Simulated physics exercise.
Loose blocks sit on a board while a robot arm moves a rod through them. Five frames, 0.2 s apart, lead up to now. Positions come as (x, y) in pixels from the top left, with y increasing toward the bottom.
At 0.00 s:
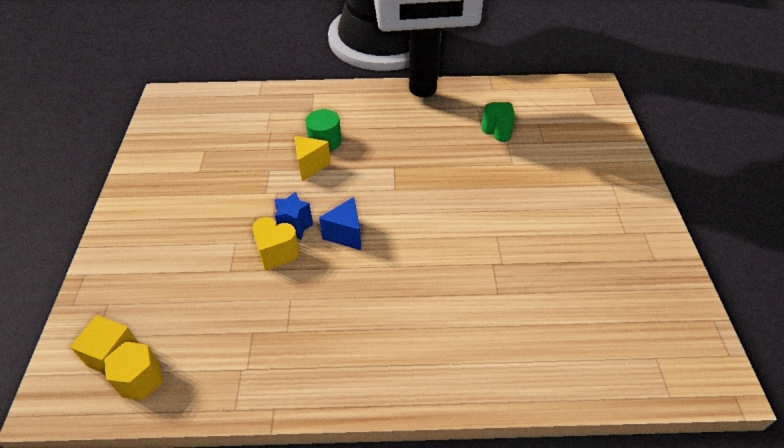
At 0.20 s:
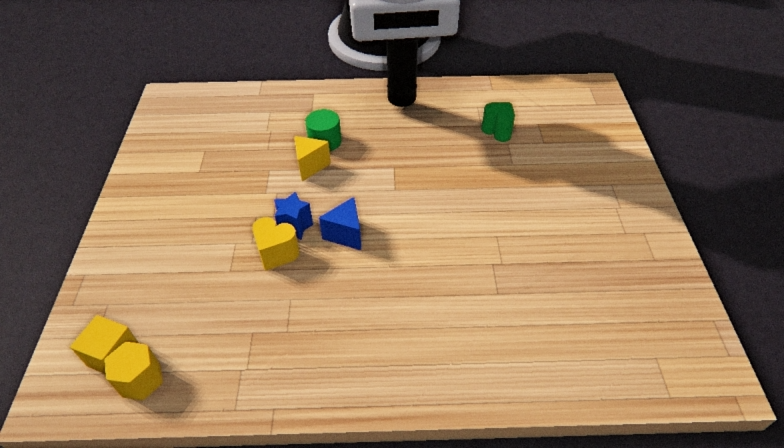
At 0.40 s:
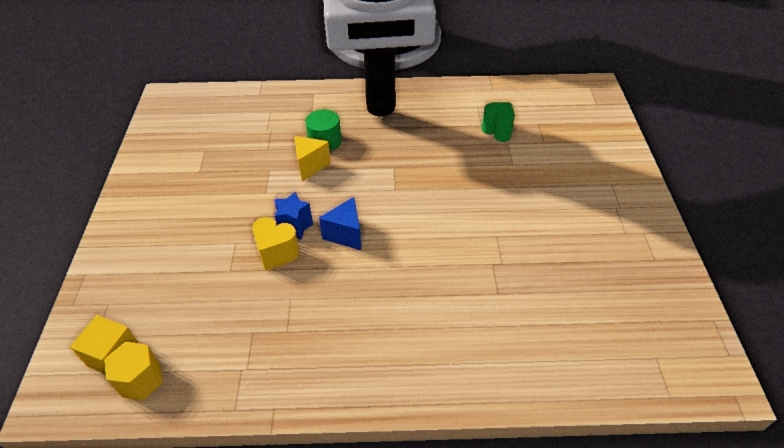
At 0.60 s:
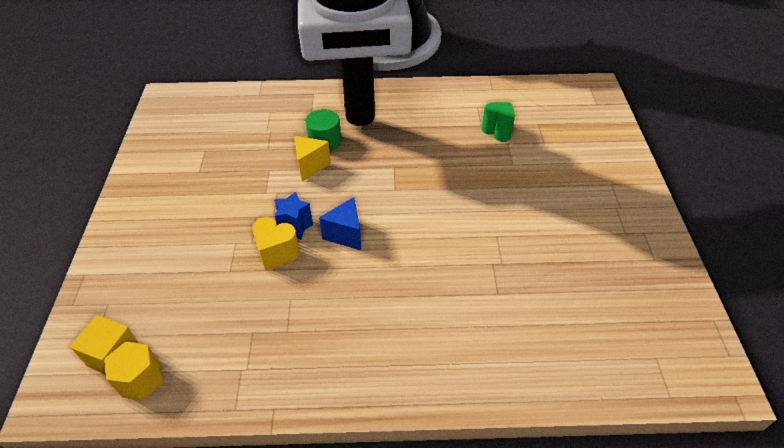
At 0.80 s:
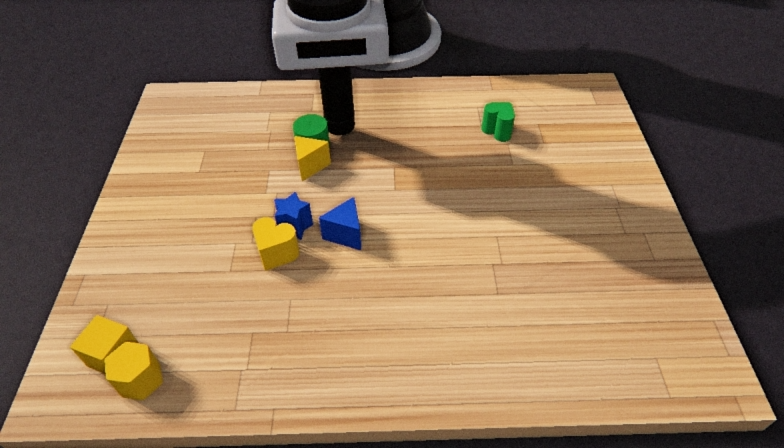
On a wooden board scattered with yellow, blue and green blocks, a robot arm moves its black rod leftward and slightly toward the viewer, then nudges the green disc a little to the left behind the yellow triangular block.
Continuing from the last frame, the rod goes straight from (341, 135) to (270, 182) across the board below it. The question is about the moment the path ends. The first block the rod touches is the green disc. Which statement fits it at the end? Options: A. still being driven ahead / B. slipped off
My pick is B.
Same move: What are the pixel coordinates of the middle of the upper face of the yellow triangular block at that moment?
The yellow triangular block ends near (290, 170).
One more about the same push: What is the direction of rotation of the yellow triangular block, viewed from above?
Looking down, it rotates anti-clockwise.
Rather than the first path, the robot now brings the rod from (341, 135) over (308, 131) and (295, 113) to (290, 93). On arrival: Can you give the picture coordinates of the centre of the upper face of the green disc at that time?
It will end up at (288, 128).
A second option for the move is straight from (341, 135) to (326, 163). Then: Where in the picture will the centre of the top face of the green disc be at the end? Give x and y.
About (293, 133).
On the path given first. One third of the way, rod (317, 142); yellow triangular block (301, 151), turned 40° anticlockwise; green disc (283, 135).
Two thirds of the way, rod (294, 158); yellow triangular block (293, 163), turned 35° anticlockwise; green disc (257, 143).
At the end, rod (268, 174); blue star block still; yellow triangular block (290, 170), turned 55° anticlockwise; green disc (241, 146).
